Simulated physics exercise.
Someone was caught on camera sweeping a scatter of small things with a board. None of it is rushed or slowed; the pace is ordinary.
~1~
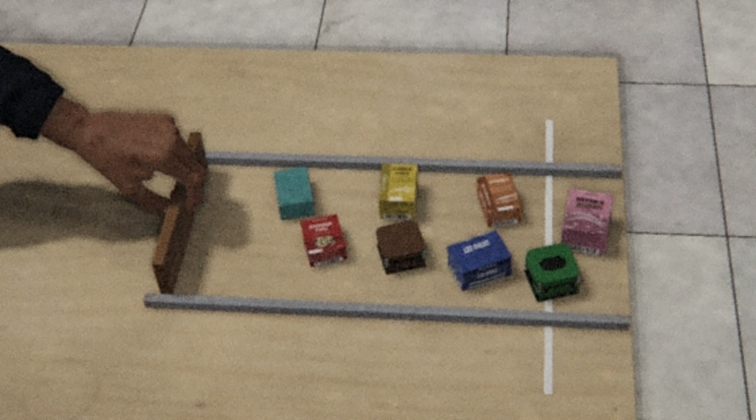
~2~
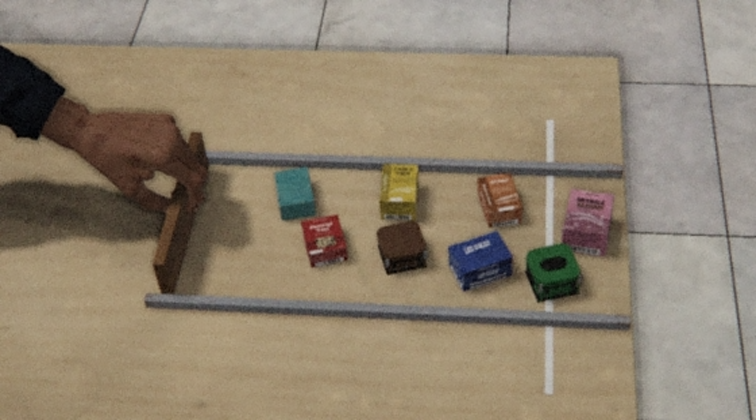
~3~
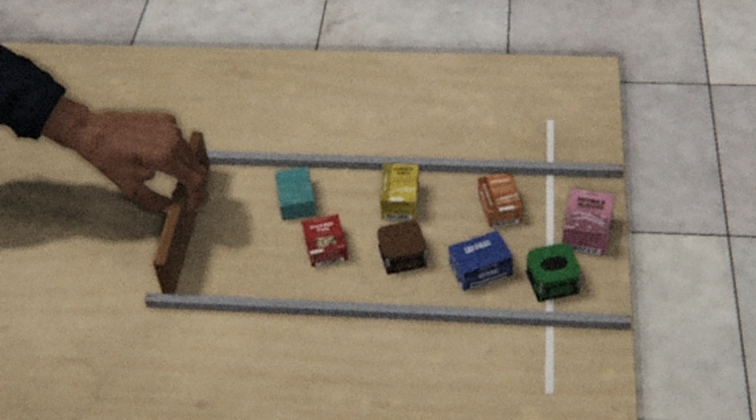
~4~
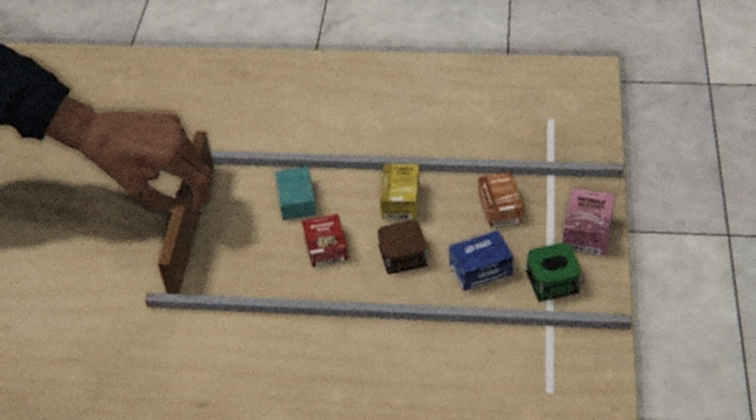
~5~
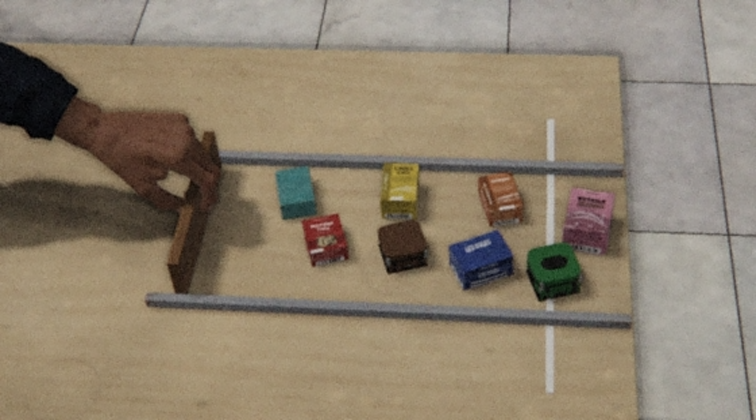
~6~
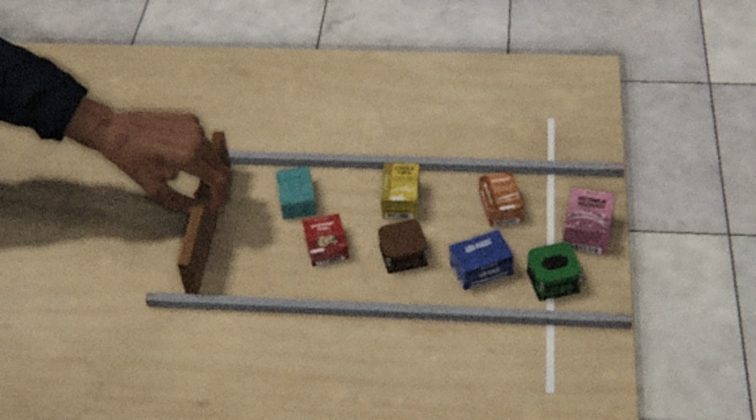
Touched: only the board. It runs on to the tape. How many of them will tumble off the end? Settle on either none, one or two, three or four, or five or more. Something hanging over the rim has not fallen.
The number that falls off comes to three or four.
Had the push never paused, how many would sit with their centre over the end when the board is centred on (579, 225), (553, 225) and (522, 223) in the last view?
Respectively, 6, 4 and 3.
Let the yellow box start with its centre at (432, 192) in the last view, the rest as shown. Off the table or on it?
This time it stays where it is.
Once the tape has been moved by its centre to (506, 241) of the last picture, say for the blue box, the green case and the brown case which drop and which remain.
Taking them in turn, the blue box does not drop, the green case tips off, the brown case does not drop.
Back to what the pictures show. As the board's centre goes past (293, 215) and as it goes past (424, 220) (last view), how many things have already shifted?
That makes 1 at the first spot and 7 at the second.
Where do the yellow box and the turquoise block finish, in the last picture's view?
The first near (605, 193), the second near (569, 204).
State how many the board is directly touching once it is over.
2 of them.
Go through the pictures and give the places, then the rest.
In the first frame, pink box (587, 222); green case (552, 273); orange box (499, 200); board (182, 212); tape (549, 243).
In the second frame, green case (553, 273); yellow box (399, 192).
In the third frame, orange box (500, 200); brown case (402, 248).
In the fourth frame, pink box (588, 222); board (187, 211).
In the fifth frame, green case (553, 272); turquoise block (296, 193).
In the sixth frame, pink box (589, 221); green case (554, 272); orange box (501, 199); board (206, 212); tape (551, 242).
A little later, none off yet; pink box at rest near (589, 221); green case at rest near (554, 272); orange box at rest near (501, 199).
Next, none off yet; pink box at rest near (589, 221); green case shifted about its own width near (597, 276); orange box shifted about its own width near (531, 201).
When it is over, the number that fall off is three or four; down, blue box, orange box, green case and pink box.
